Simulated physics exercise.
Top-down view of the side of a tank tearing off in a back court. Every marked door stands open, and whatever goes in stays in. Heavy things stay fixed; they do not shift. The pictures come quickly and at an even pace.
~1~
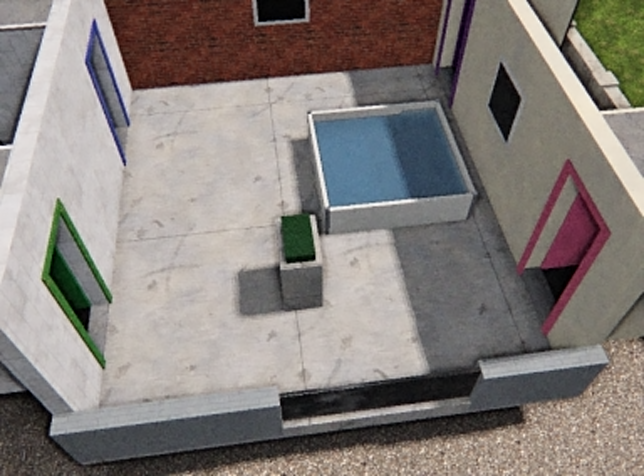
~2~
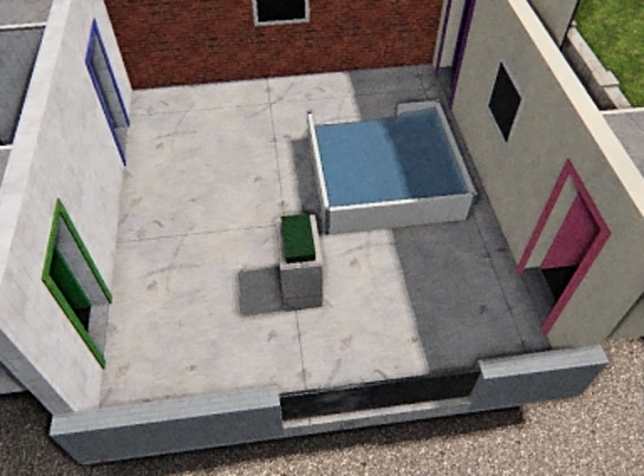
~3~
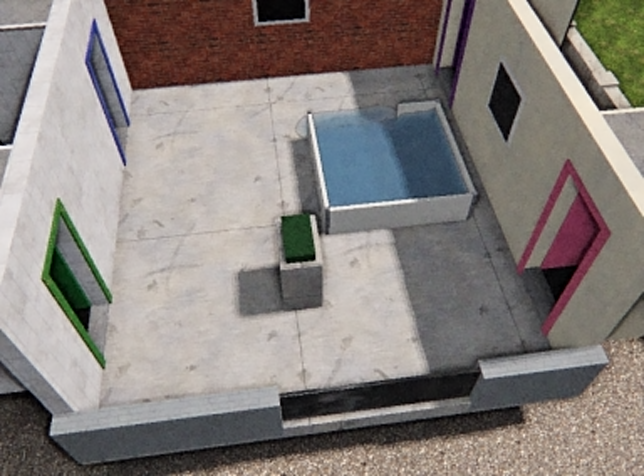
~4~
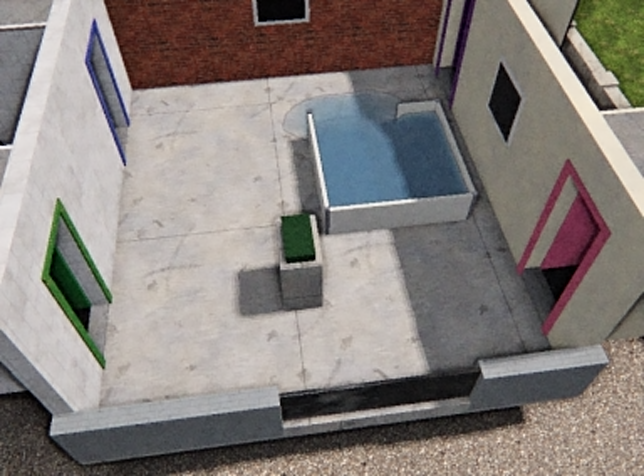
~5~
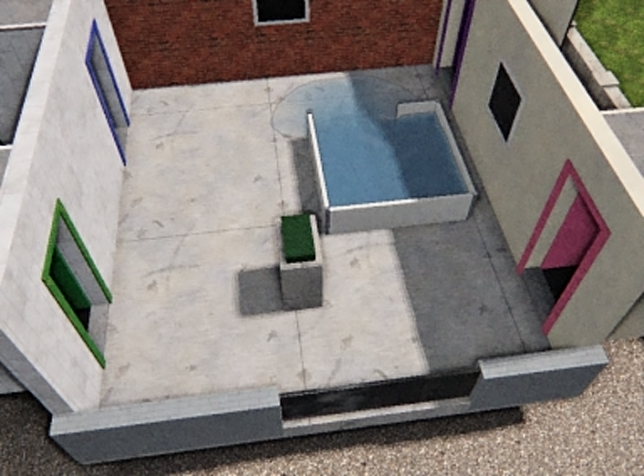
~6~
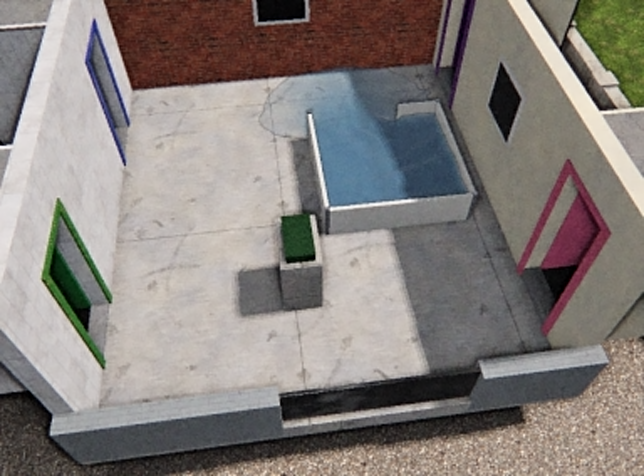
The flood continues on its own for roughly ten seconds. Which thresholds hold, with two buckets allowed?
The purple door ends up within two buckets; the pink door ends up within two buckets; the blue door ends up over two buckets; the green door ends up within two buckets.
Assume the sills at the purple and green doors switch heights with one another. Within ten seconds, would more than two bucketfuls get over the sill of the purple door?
Purple: Above the limit.
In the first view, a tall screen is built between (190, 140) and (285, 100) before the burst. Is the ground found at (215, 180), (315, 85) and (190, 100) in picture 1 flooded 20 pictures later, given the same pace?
Taking the points in turn, they are inundated, inundated and inundated.
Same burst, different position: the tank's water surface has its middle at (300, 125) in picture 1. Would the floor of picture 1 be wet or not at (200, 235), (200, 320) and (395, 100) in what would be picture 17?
In order: Untouched, untouched, submerged.
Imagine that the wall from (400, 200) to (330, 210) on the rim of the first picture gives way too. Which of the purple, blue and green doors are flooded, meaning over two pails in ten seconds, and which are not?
The purple one remains below, the blue one remains below, and the green one exceeds the limit.
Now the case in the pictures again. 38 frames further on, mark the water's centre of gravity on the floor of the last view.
Around pixel (314, 156) of the last picture.
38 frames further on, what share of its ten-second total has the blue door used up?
Share at that point: Roughly 55 %.
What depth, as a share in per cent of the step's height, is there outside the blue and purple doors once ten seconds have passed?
Near 280 per cent and 30 per cent, respectively.
A moment on, water covers 15 % of the floor; the purple door wet at the sill, nothing in, the pink door not reached, the blue door not reached, the green door not reached.
Next, water covers 20 % of the floor; the purple door wet at the sill, nothing in, the pink door not reached, the blue door not reached, the green door not reached.
Then, water covers 35 % of the floor; the purple door wet at the sill, nothing in, the pink door not reached, the blue door over two buckets in, the green door not reached.
Later, water covers 65 % of the floor; the purple door under two buckets in, the pink door wet at the sill, nothing in, the blue door far over two buckets in, the green door wet at the sill, nothing in.
In the end, water covers 90 % of the floor; the purple door under two buckets in, the pink door wet at the sill, nothing in, the blue door far over two buckets in, the green door wet at the sill, nothing in.
